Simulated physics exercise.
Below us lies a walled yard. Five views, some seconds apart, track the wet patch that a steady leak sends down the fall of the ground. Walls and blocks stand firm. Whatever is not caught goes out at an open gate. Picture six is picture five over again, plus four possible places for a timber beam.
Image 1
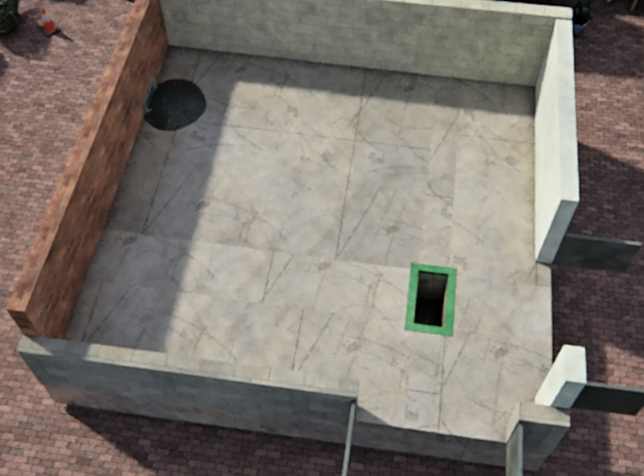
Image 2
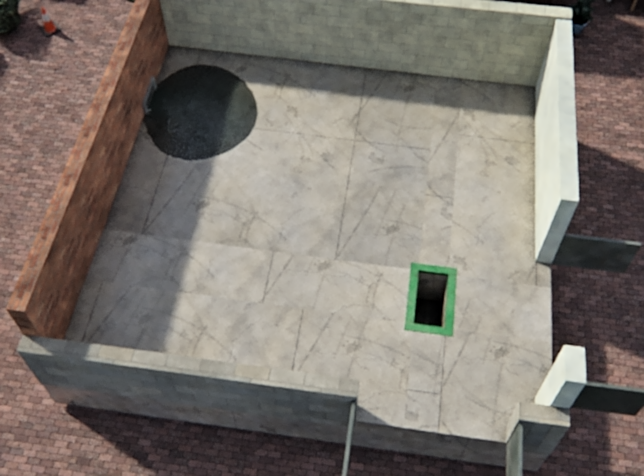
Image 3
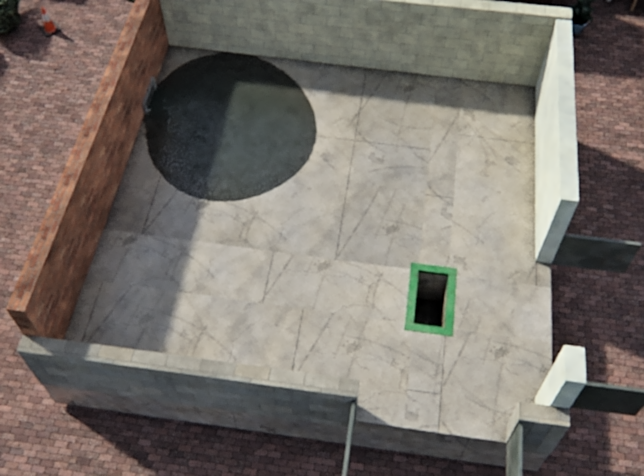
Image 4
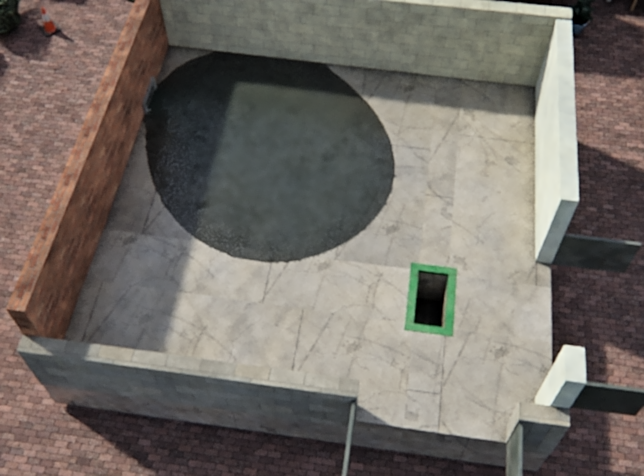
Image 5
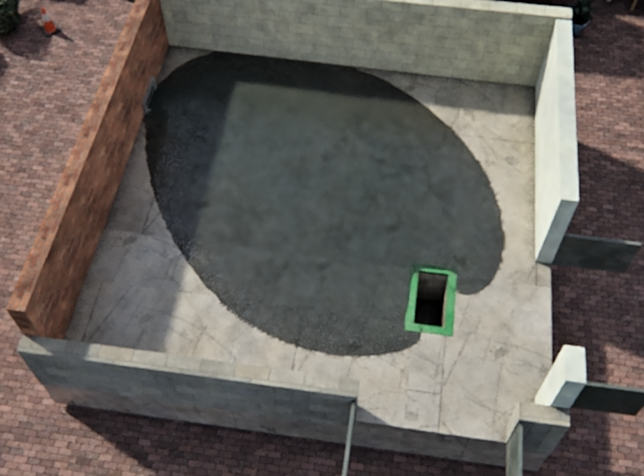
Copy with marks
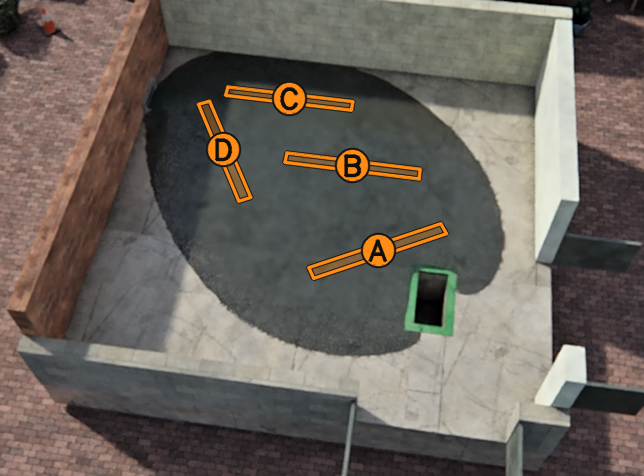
Dark water spreading from the upper left corner across a walled yard's pale stone floor, reaching and partly surrounding a green-edged drain.
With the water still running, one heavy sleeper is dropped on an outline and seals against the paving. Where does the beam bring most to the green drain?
Best: C.
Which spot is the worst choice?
The answer is A.
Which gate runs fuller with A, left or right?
The right gate.
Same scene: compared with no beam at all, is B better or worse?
Spot B is worse.
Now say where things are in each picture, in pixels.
Outfall at (148, 96); green drain at (431, 299); open gate at (432, 415); open gate at (535, 326); water covers 2 % of the ground and shows as far out as (191, 115); green drain still dry.
Water covers 7 % of the ground and shows as far out as (229, 148); green drain still dry.
Water covers 16 % of the ground and shows as far out as (306, 149); green drain still dry.
Water covers 31 % of the ground and shows as far out as (390, 180); green drain still dry.
Water covers 53 % of the ground and shows as far out as (488, 265); green drain taking water.
On the marked copy, A from (311, 272) to (443, 228); B from (286, 157) to (419, 174); C from (226, 91) to (352, 105); D from (204, 102) to (244, 199).
With A, about 2 % of the stream runs into the green drain, about 98 % out by the gates.
With B, about 16 % of the stream runs into the green drain, about 83 % out by the gates.
With C, about 24 % of the stream runs into the green drain, about 76 % out by the gates.
With D, about 14 % of the stream runs into the green drain, about 86 % out by the gates.
